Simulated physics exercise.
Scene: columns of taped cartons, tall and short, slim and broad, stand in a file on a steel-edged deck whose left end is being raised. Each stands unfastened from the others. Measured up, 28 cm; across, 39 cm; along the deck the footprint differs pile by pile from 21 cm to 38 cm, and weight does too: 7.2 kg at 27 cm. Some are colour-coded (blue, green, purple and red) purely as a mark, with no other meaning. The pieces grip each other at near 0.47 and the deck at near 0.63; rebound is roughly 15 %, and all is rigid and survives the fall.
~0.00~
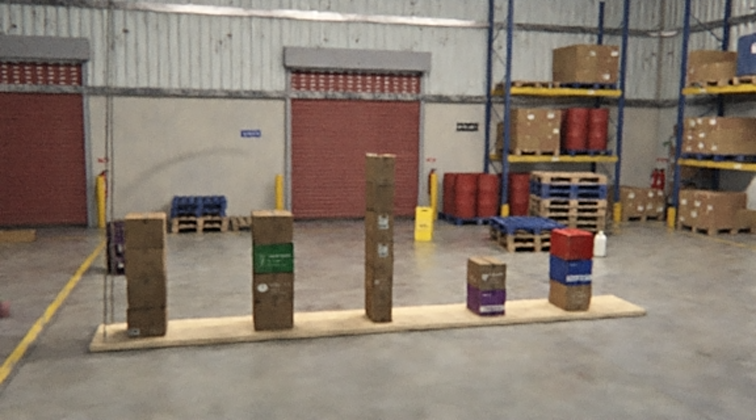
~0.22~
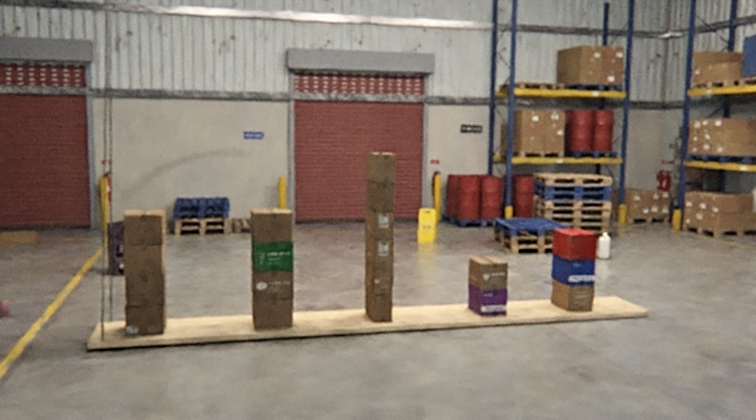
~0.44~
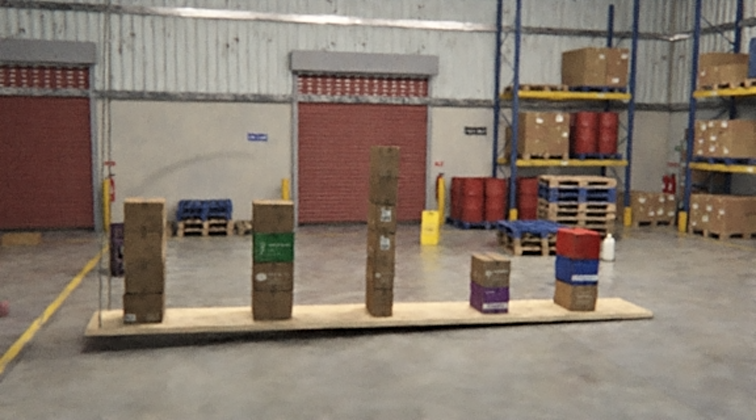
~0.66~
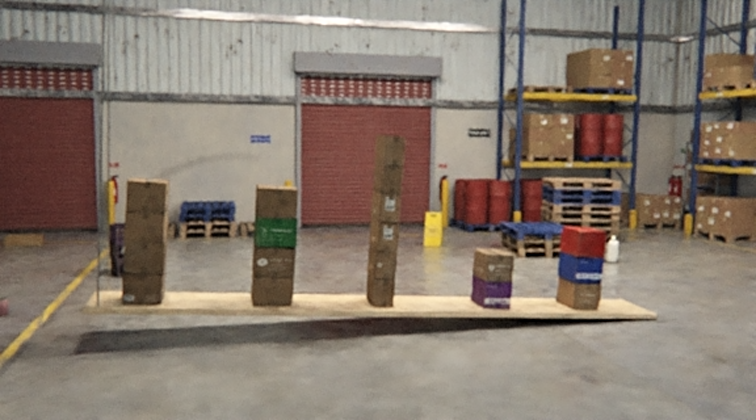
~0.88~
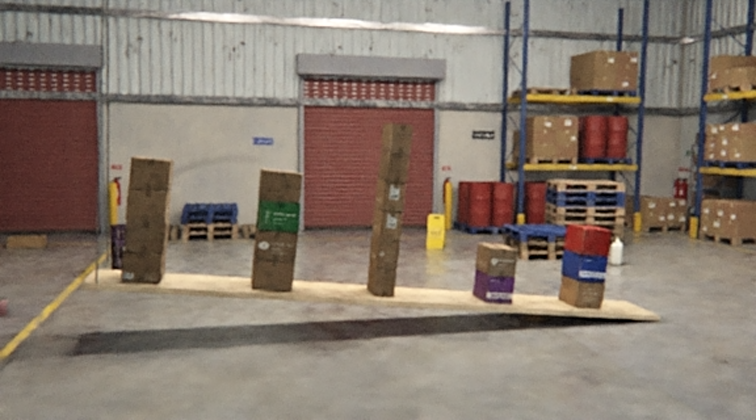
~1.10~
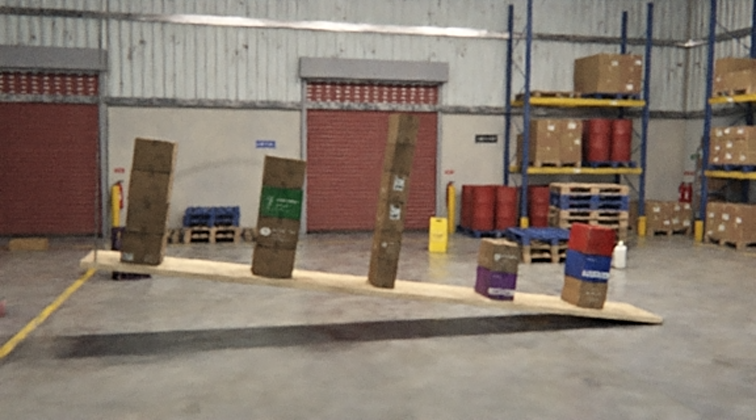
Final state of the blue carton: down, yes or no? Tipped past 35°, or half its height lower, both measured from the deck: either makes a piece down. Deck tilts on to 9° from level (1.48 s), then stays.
Yes.
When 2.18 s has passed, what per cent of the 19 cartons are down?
30 per cent at that moment.
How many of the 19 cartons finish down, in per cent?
Something close to 45 percent of them.
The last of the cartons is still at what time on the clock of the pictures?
Near 3.5 s.
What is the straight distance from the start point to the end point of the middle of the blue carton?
Start and end lie near 55 cm apart.
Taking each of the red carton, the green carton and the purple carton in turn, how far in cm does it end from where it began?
Net displacement, roughly: Red ~ 140 cm, green ~ 60 cm, purple ~ 30 cm.
After 1.38 s, slope 9°; none of the 19 cartons down, 3 disturbed; blue carton unmoved.
After 2.18 s, slope 9°; 6 of the 19 cartons down; blue carton unmoved.
After 2.84 s, slope 9°; 7 of the 19 cartons down; blue carton 17° from how it stood; red carton 17° from how it stood.
In the end (3.9 s), slope 9°; 9 of the 19 cartons down; blue carton on its side; red carton upside down; green carton unmoved. From the last view, middles, blue carton near (622, 293), red carton near (678, 302).
